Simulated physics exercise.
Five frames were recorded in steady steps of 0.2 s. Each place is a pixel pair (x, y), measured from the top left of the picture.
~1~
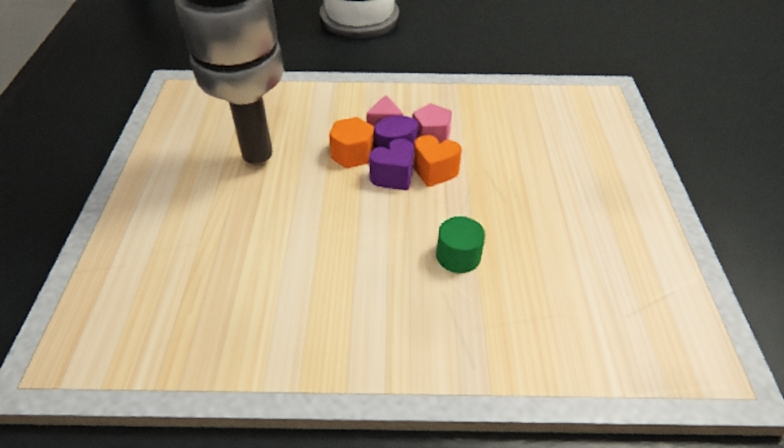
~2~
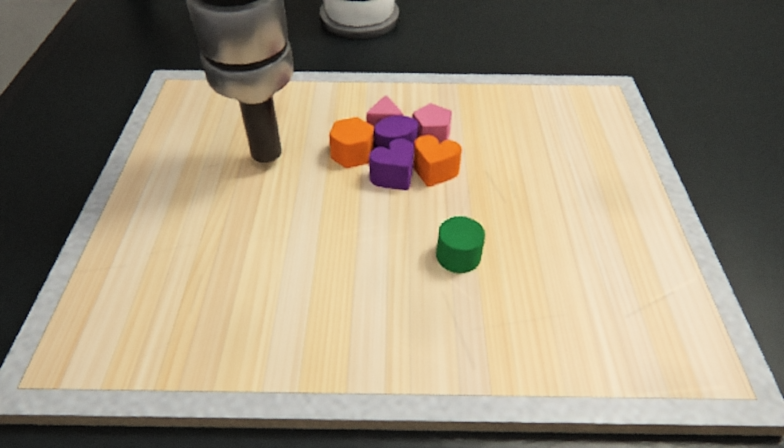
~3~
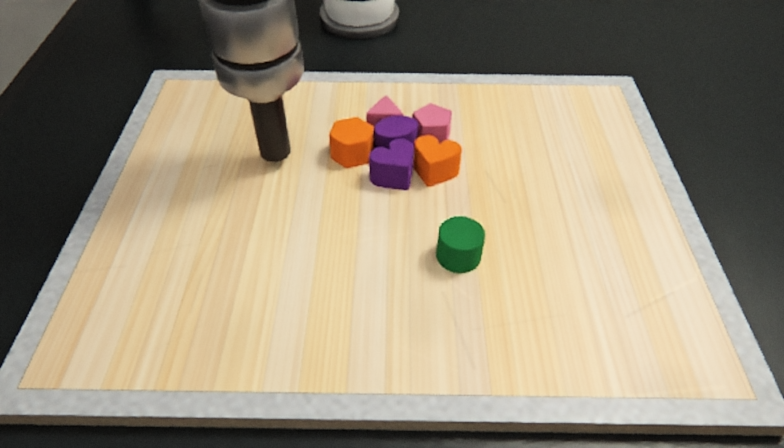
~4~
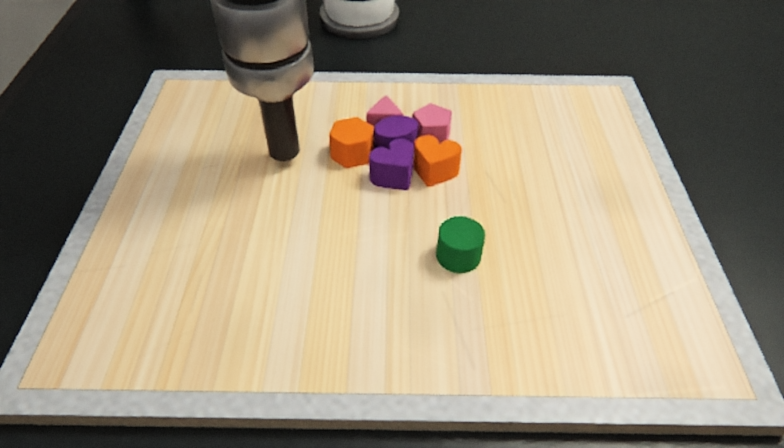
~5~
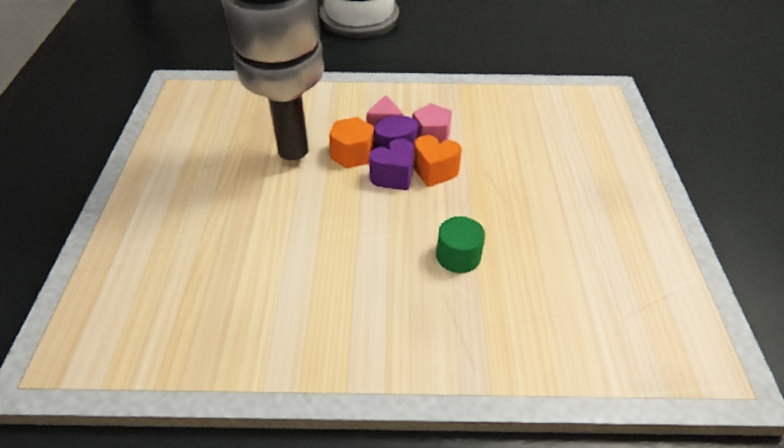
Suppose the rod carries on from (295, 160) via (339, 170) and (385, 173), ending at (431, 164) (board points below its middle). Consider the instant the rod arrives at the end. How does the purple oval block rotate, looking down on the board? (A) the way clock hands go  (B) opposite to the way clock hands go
I'll go with A - the way clock hands go.
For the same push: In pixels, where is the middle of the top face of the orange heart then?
Its top middle will sit at (493, 147).
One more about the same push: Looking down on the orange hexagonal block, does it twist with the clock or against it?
Watching from overhead, you'd notice the orange hexagonal block rotating counter-clockwise.
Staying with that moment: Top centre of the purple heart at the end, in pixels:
The answer is (459, 152).
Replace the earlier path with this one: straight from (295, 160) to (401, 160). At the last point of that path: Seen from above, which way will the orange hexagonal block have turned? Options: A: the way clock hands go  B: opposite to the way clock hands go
B
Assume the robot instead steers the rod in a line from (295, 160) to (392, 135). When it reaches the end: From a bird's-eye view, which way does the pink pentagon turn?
Looking down on the board, it turns counter-clockwise.
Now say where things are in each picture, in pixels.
The first frame shows tip of the rod at (257, 154), middles of tops, orange hexagonal block at (351, 130), purple heart at (394, 152), purple oval block at (396, 125), orange heart at (437, 148).
The second frame shows rod at (267, 153), nothing pushed.
The third frame shows rod at (276, 152), nothing pushed.
The fourth frame shows rod at (285, 151), nothing pushed.
The fifth frame shows rod at (294, 151), orange hexagonal block at (351, 130), purple heart at (394, 152), purple oval block at (396, 125), orange heart at (437, 148).
On the path given first. One third of the way, rod at (338, 161); orange hexagonal block at (359, 126); purple oval block at (402, 124), turned 15° clockwise.
Two thirds of the way, rod at (387, 163); orange hexagonal block at (361, 125), turned 25° anticlockwise; purple heart at (416, 157), turned 35° anticlockwise; purple oval block at (404, 122), turned 25° clockwise; orange heart at (448, 146).
At the end, rod at (431, 155); orange hexagonal block at (361, 125), turned 25° anticlockwise; purple heart at (459, 152), turned 20° anticlockwise; purple oval block at (404, 122), turned 25° clockwise; orange heart at (493, 147), turned 15° clockwise.
